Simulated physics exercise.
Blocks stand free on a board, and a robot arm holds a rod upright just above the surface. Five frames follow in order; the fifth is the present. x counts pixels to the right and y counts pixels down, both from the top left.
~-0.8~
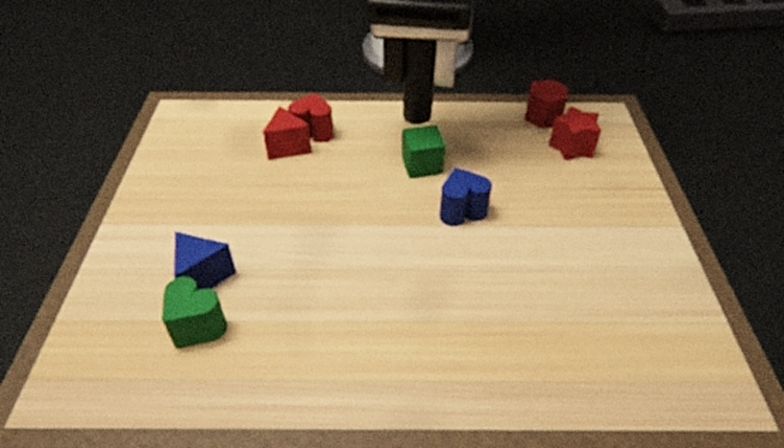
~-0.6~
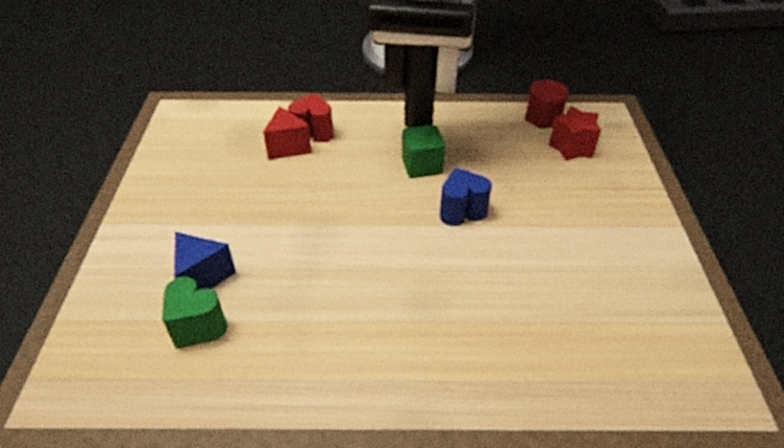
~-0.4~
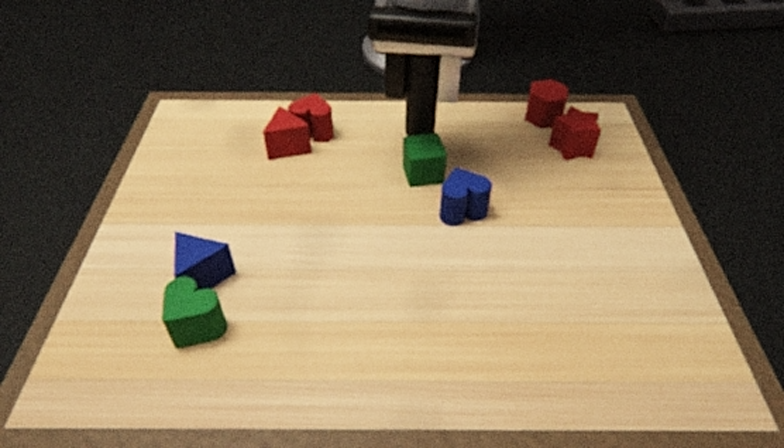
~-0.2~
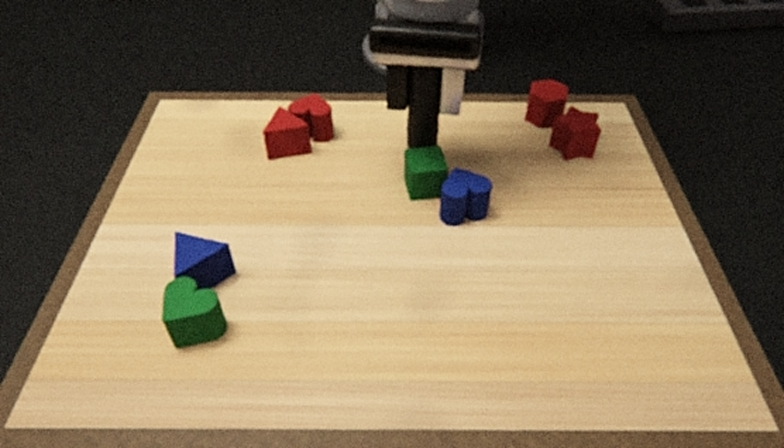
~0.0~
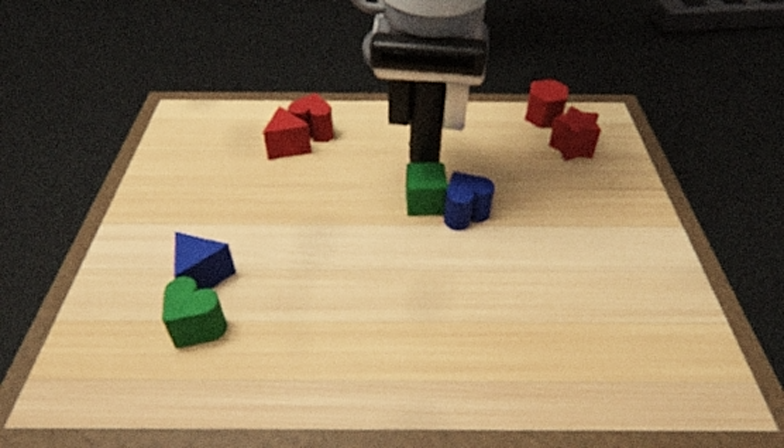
A robot arm pushing a green square block toward the viewer on a wooden board, then nudging a blue heart slightly right.
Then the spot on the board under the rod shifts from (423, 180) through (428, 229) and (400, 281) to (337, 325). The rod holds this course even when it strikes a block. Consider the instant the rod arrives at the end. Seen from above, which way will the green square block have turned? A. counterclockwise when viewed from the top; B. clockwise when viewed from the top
Correct choice: A.
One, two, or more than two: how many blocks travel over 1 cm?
By the end of the path, one block has moved more than about a centimetre.
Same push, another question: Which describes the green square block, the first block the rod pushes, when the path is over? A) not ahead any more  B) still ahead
A: Not ahead any more.
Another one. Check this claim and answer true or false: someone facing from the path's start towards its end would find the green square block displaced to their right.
False - the claim does not hold.
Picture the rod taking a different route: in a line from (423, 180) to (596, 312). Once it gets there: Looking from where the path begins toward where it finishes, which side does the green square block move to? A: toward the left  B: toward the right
B.
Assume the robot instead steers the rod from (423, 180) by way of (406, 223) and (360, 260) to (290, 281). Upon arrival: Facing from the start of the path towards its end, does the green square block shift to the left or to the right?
Left-hand side.
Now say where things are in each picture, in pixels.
The first picture shows tip of the rod (417, 117), middles of tops, green square block (424, 137), blue heart (465, 183).
The second picture shows rod (418, 124), nothing pushed.
The third picture shows rod (420, 133), green square block (425, 145).
The fourth picture shows rod (422, 145), green square block (426, 158).
The fifth picture shows rod (424, 160), green square block (427, 174), blue heart (468, 186).
The first path, step by step. One third of the way, rod (429, 209); green square block (426, 227).
Two thirds of the way, rod (400, 261); green square block (413, 285), turned 25° anticlockwise.
At the end, rod (336, 305); green square block (412, 292), turned 40° anticlockwise; blue heart unmoved.
